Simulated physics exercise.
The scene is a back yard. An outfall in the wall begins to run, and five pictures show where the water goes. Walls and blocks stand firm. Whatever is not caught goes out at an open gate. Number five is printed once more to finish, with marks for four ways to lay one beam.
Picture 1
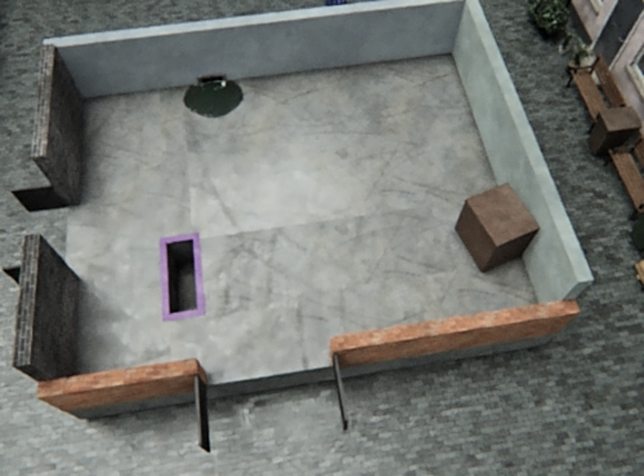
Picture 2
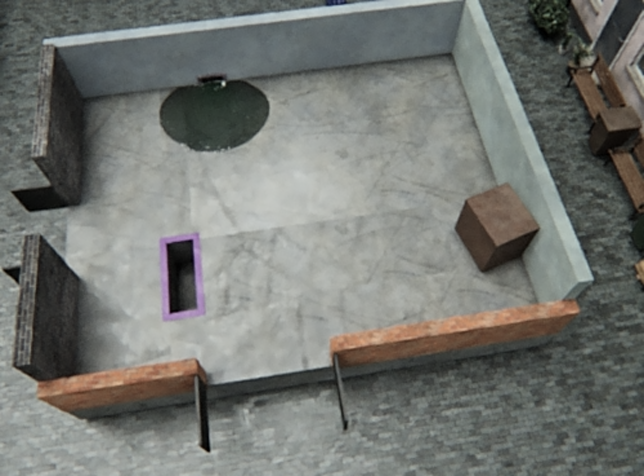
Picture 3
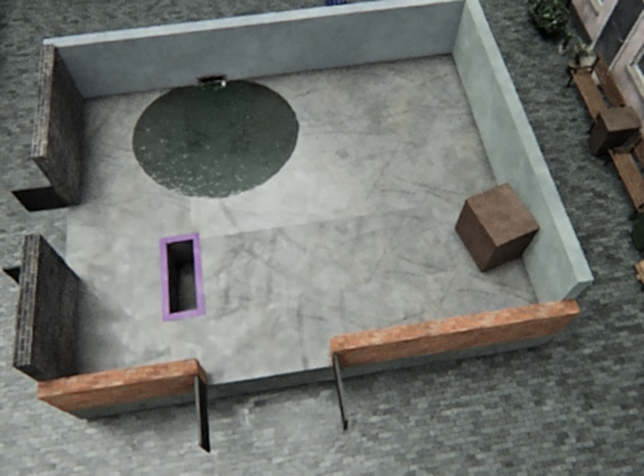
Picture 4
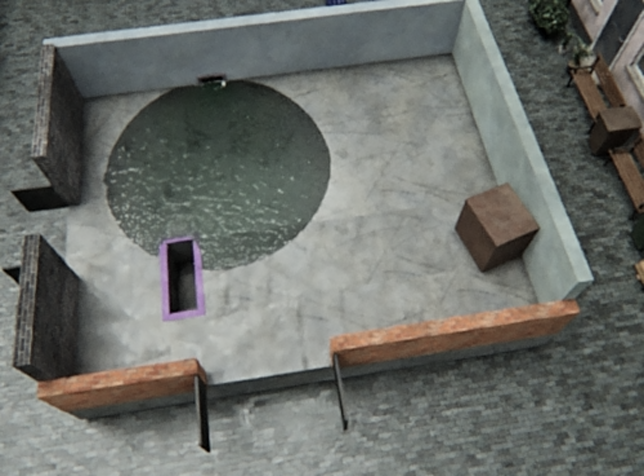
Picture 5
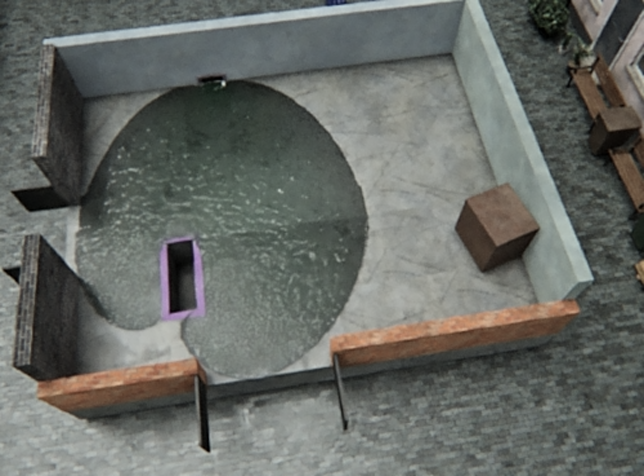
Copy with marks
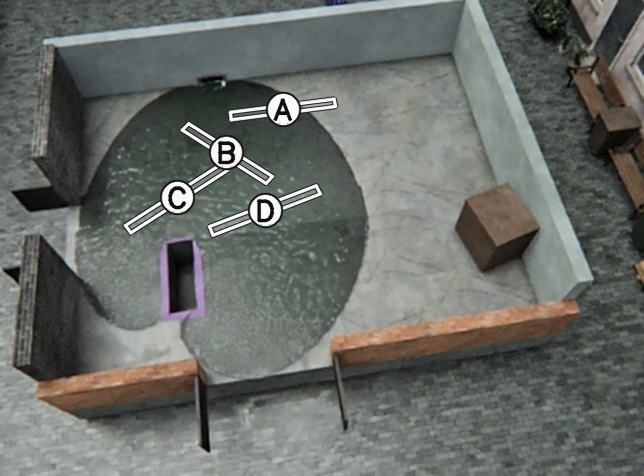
Dark water spreading from a wall outlet across a walled yard's grey floor, reaching and surrounding a purple-edged drain.
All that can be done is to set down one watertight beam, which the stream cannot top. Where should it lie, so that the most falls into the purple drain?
D.
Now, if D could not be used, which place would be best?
A it is.
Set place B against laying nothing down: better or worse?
It is worse.
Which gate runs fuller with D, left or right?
The right gate.
On the marked copy, A from (230, 116) to (334, 102); B from (185, 126) to (269, 179); C from (128, 229) to (224, 167); D from (211, 230) to (318, 189).
If A is chosen, about 28 % of the stream runs into the purple drain, about 61 % out by the gates.
If B is chosen, about 11 % of the stream runs into the purple drain, about 84 % out by the gates.
If C is chosen, about 5 % of the stream runs into the purple drain, about 88 % out by the gates.
If D is chosen, about 43 % of the stream runs into the purple drain, about 50 % out by the gates.
